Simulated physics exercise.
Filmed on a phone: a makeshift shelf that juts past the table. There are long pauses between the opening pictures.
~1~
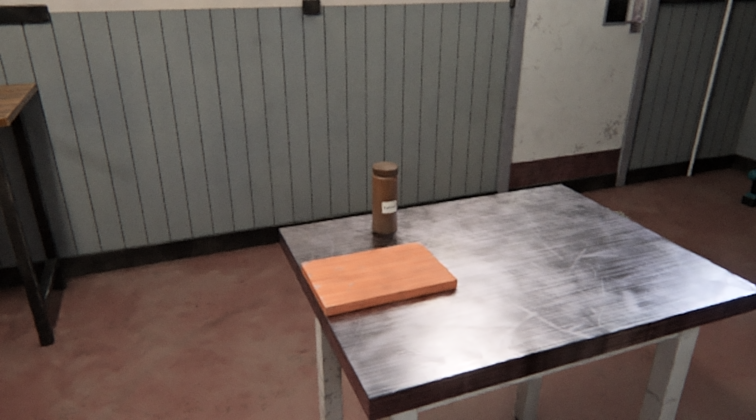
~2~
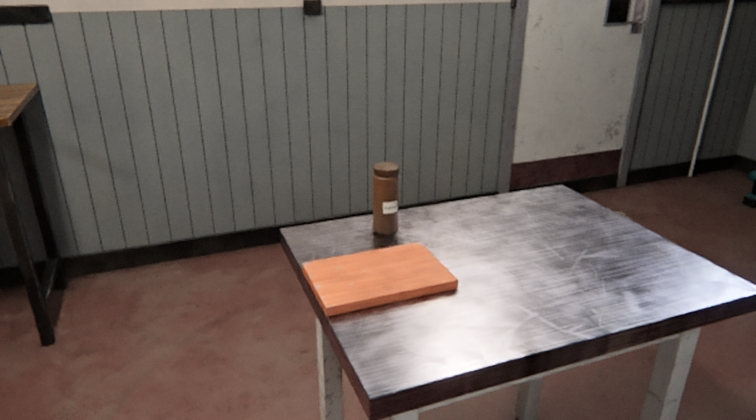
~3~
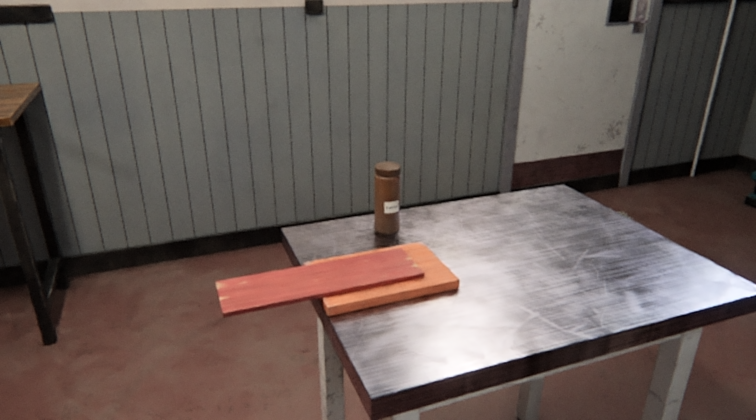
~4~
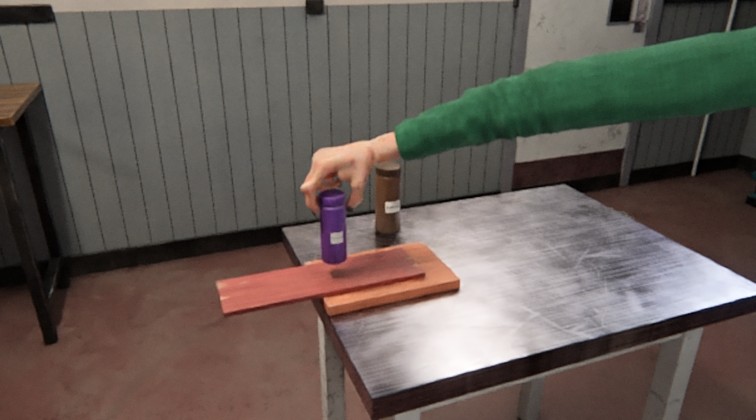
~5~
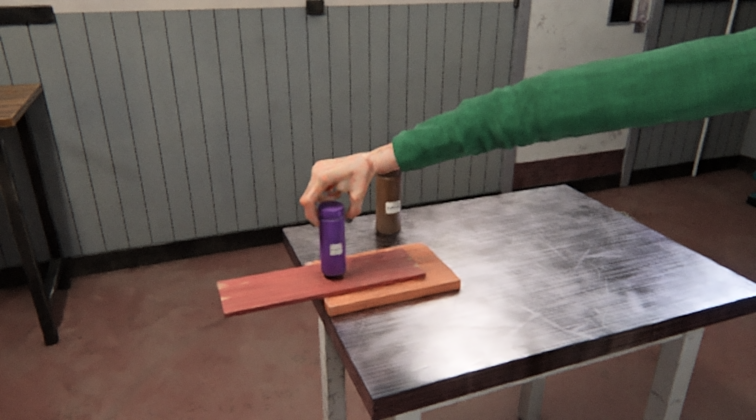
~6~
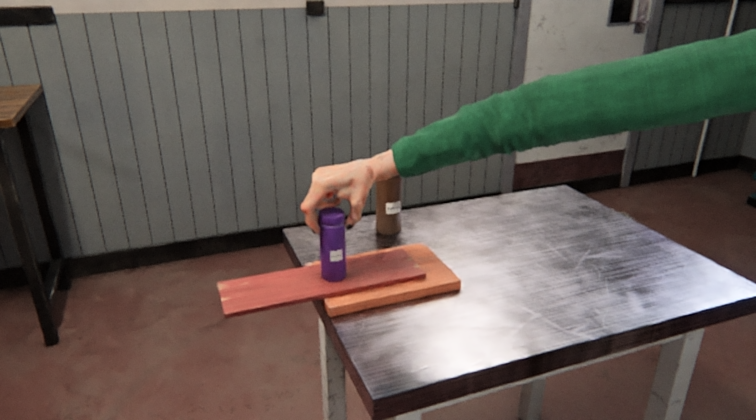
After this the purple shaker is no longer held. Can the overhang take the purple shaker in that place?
The board keeps its balance.
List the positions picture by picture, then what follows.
In the first picture, the last thing is not in view yet.
In the second picture, the last thing is not in view yet; orange slab (378, 276).
In the third picture, the last thing is not in view yet; brown jar (387, 198).
The fourth picture shows coming down; purple shaker (333, 227); red board (322, 279).
The fifth picture shows coming down; purple shaker (332, 239); orange slab (381, 275).
The sixth picture shows in place under the hand; purple shaker (333, 245); brown jar (389, 199).
Then, 0.60 s past the last view, things are still on the move.
Then, 1.10 s past the last view, nothing moves.
Then, 1.60 s past the last view, things are still on the move.
Then, 2.20 s past the last view, as before.
Finally, all 4 still in place. Final places as the last picture's camera would see them, purple shaker near (333, 245). The board stays on the table.
